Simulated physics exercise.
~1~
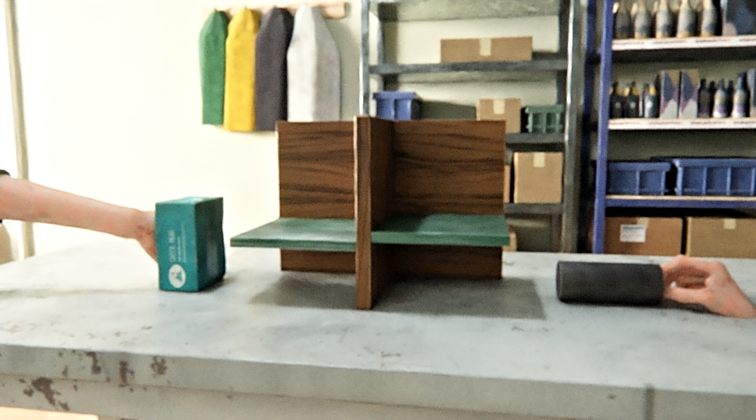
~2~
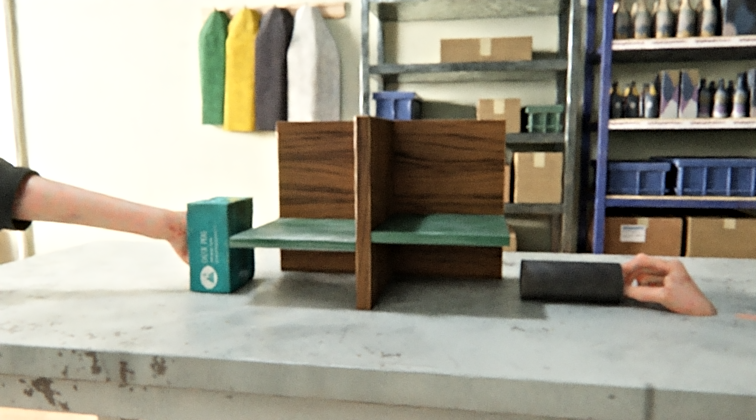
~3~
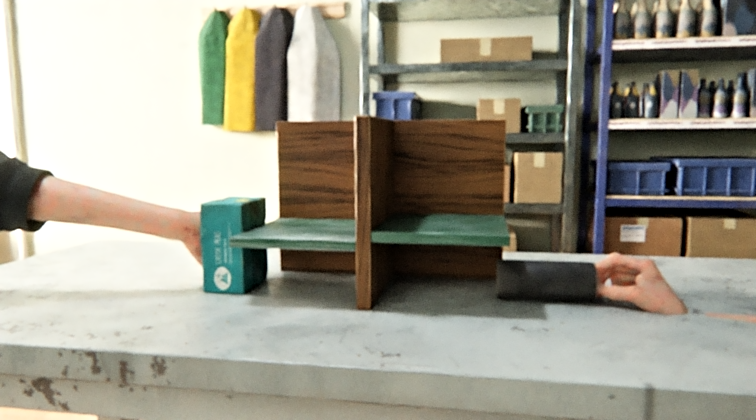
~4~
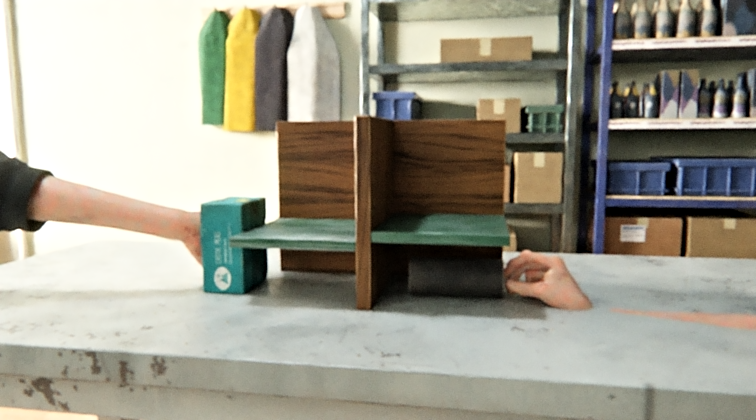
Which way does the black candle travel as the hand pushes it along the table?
The black candle travels to the left, from the right side of the table in under the green shelf.
